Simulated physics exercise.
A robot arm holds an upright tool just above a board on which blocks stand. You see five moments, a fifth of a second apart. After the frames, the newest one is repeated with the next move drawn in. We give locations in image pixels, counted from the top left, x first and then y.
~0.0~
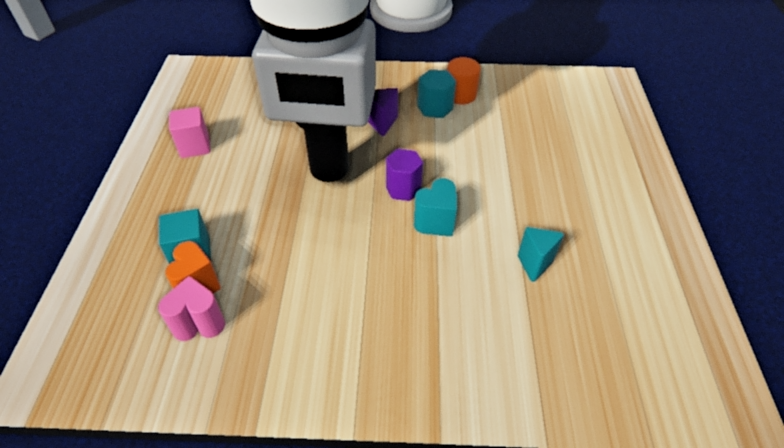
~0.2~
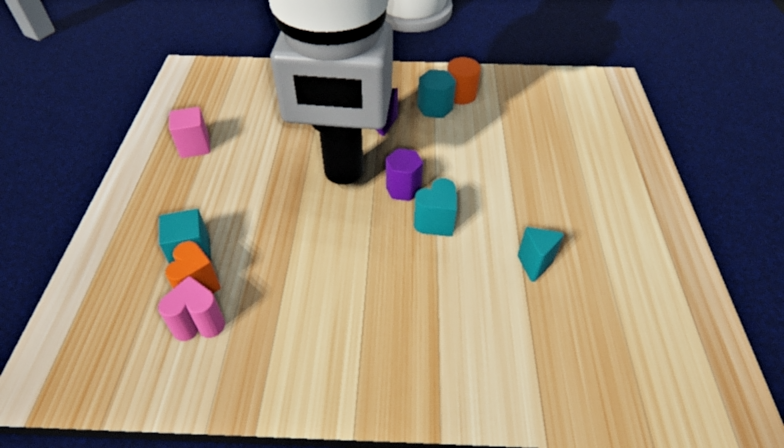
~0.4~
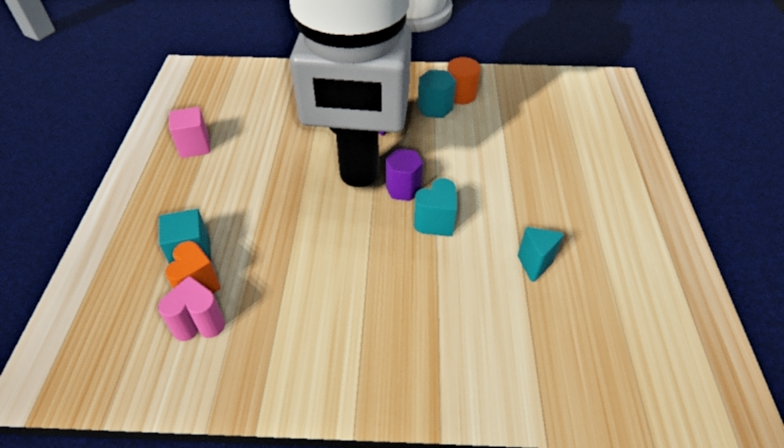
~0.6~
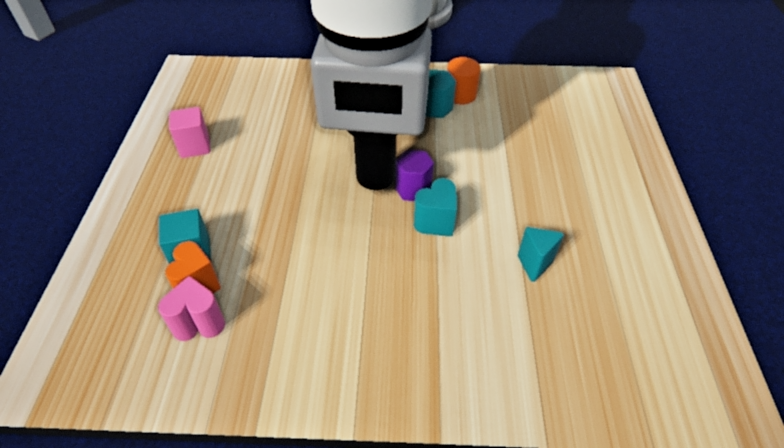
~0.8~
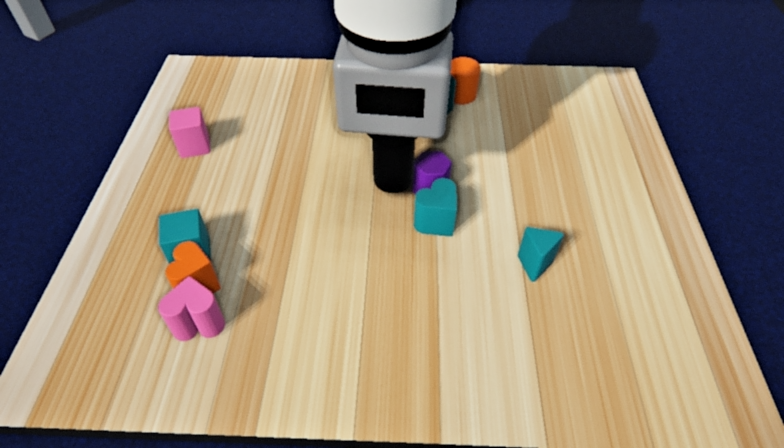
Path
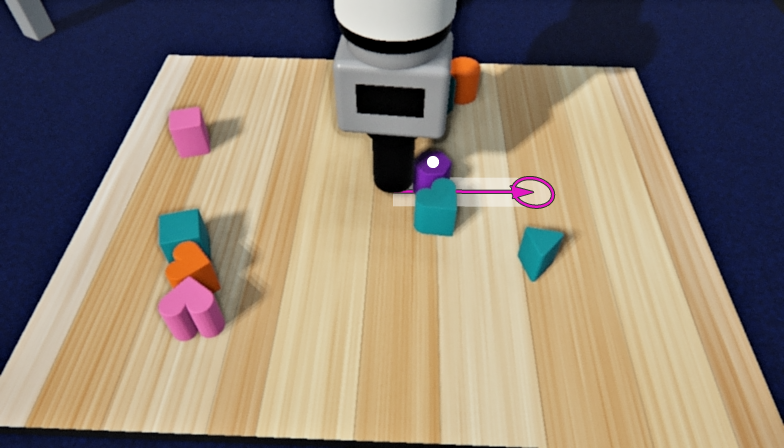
A grey and white robot arm with a black upright tool moves steadily rightward over a striped wooden board, seen from above at a fixed angle. Pink, teal and orange blocks stand at the left, with a purple hexagon, a teal heart-shaped block and others around the middle and right. The tool reaches the purple hexagon and pushes it right, behind the teal heart-shaped block, which stays put.
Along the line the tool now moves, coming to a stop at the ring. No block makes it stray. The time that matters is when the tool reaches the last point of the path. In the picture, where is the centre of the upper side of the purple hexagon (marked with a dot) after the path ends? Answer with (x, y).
That would be at about pixel (578, 158).
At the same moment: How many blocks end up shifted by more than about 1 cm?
Moved: 1.
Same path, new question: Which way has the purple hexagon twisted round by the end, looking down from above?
It turns counter-clockwise.
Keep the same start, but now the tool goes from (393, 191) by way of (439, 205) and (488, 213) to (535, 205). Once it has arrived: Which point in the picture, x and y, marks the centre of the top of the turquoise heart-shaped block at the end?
The middle of the upper face of the turquoise heart-shaped block will lie at about (463, 210) in the picture.
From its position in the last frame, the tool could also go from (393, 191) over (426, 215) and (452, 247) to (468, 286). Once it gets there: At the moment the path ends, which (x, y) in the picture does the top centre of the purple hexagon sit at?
Roughly at (455, 168).
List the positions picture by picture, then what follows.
The first picture shows tool tip (330, 170); block tops, purple hexagon (404, 160); turquoise heart-shaped block (439, 194).
The second picture shows tool (344, 172); blocks unchanged.
The third picture shows tool (360, 175); blocks unchanged.
The fourth picture shows tool (376, 178); purple hexagon (415, 161).
The fifth picture shows tool (393, 181); purple hexagon (433, 162); turquoise heart-shaped block (439, 194).
Path on the board, in a line from (393, 191) to (533, 192); the dot is on the purple hexagon.
The first path, step by step. One third of the way, tool (442, 181); purple hexagon (483, 162).
Two thirds of the way, tool (489, 181); purple hexagon (532, 161).
At the end, tool (536, 181); purple hexagon (578, 158), turned 20° anticlockwise; turquoise heart-shaped block in place.
